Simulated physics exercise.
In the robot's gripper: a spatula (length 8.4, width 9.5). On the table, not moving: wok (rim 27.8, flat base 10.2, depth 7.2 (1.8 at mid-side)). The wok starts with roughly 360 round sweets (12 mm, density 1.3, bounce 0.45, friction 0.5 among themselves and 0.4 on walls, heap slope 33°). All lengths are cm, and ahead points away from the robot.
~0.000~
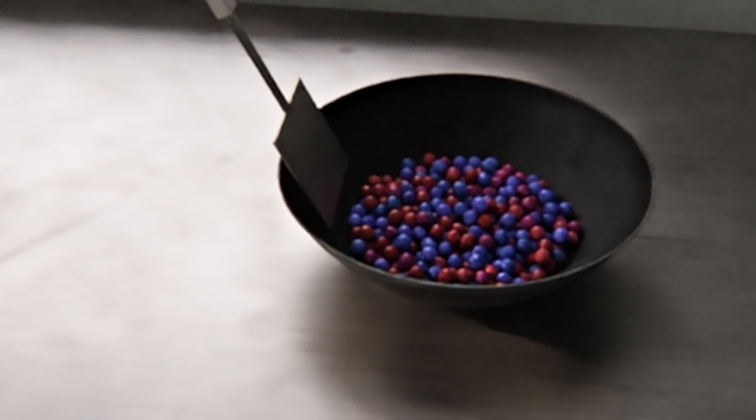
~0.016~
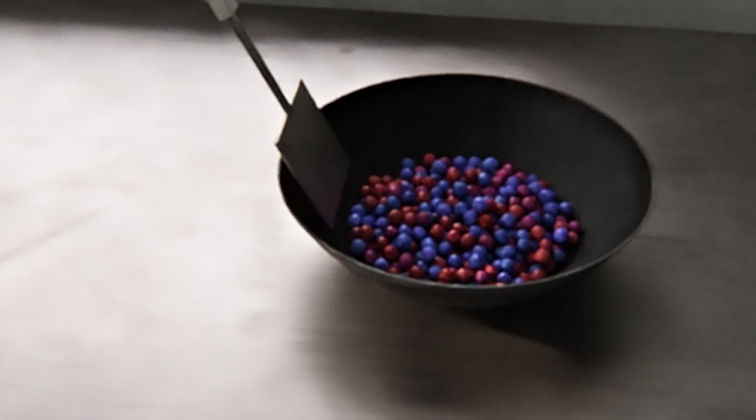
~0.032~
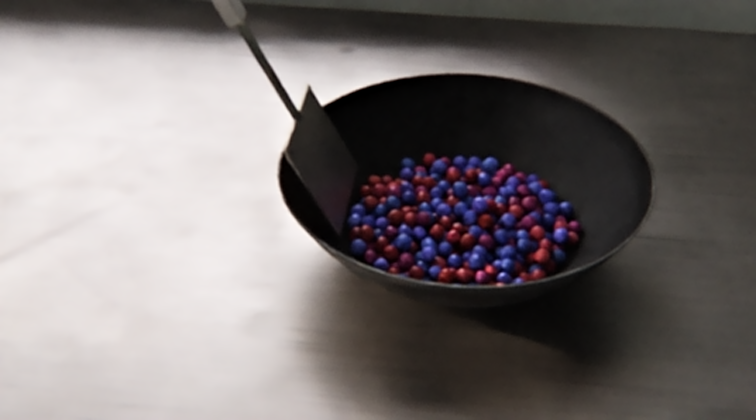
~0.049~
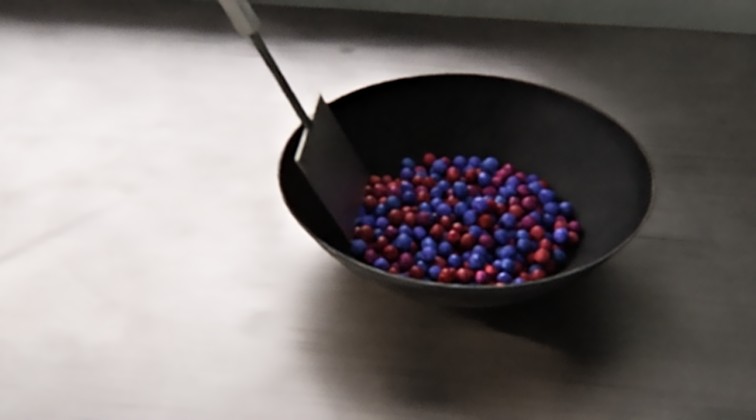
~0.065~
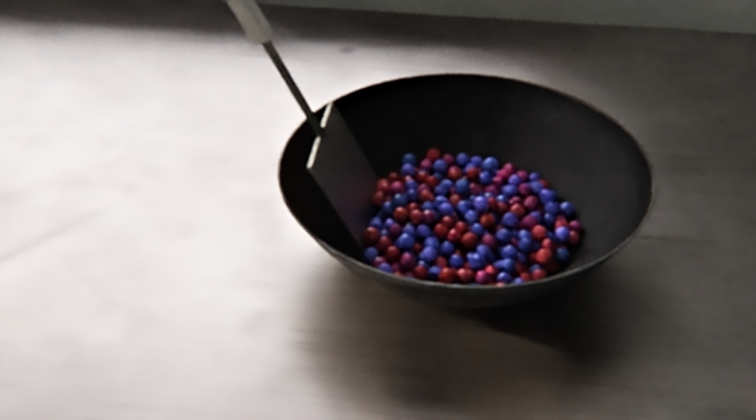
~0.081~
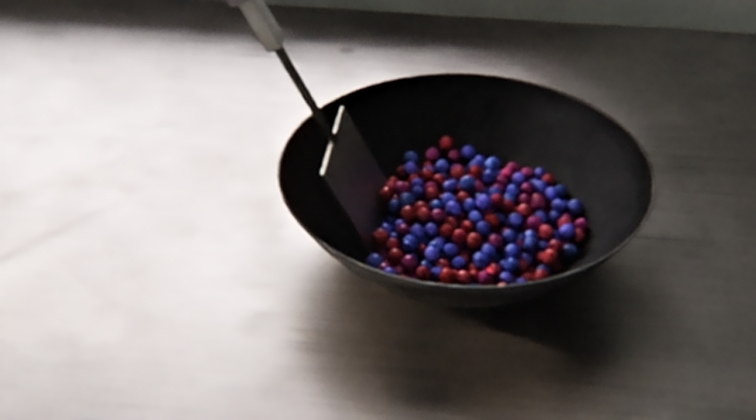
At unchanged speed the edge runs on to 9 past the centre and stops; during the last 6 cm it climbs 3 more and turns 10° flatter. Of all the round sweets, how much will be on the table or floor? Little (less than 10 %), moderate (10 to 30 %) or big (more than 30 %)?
On the table or floor the share is moderate, 10 to 30 %.
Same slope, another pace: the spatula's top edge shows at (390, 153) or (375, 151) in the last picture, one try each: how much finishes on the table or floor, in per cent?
About 40 and 45 per cent.
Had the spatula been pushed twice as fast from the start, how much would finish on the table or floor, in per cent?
It would be near 45 per cent.
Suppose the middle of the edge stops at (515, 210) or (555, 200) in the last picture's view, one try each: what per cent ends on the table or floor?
About 0 and 0 per cent.
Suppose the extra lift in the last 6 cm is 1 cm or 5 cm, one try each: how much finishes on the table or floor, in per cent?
About 15 and 20 per cent.
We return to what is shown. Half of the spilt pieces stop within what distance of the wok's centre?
Roughly 22 cm.
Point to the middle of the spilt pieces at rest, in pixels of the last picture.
Around (741, 262).
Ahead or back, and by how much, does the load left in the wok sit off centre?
Roughly 4.0 cm ahead.
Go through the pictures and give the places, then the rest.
In the first frame, the spatula top edge at (286, 108), sloping 63°; upper third of the load around (469, 214), from x 355 to 575, top at y 160; 365 in the wok.
In the second frame, the spatula top edge at (288, 109), sloping 63°; upper third of the load around (469, 214), from x 355 to 575, top at y 160.
In the third frame, the spatula top edge at (296, 116), sloping 63°; upper third of the load around (469, 214), from x 355 to 575, top at y 160.
In the fourth frame, the spatula top edge at (308, 125), sloping 63°; upper third of the load around (469, 214), from x 355 to 575, top at y 160.
In the fifth frame, the spatula top edge at (320, 132), sloping 63°; upper third of the load around (464, 215), from x 360 to 575, top at y 155.
In the sixth frame, the spatula top edge at (332, 139), sloping 63°; upper third of the load around (468, 214), from x 365 to 580, top at y 145; 365 in the wok.
After 0.18 s, sloping 63°, highest piece 5 above the table; 365 in the wok.
After 0.28 s, sloping 60°, highest piece 7 above the table; 365 in the wok.
After 0.53 s, sloping 53°, highest piece 9 above the table; 291 in the wok, 46 on the table or floor, 28 on the blade or in flight.
After 1.58 s, sloping 53°, highest piece 7 above the table; 290 in the wok, 75 on the table or floor.
In the end, 290 in the wok, 75 on the table or floor. That is 21 % on the table or floor.
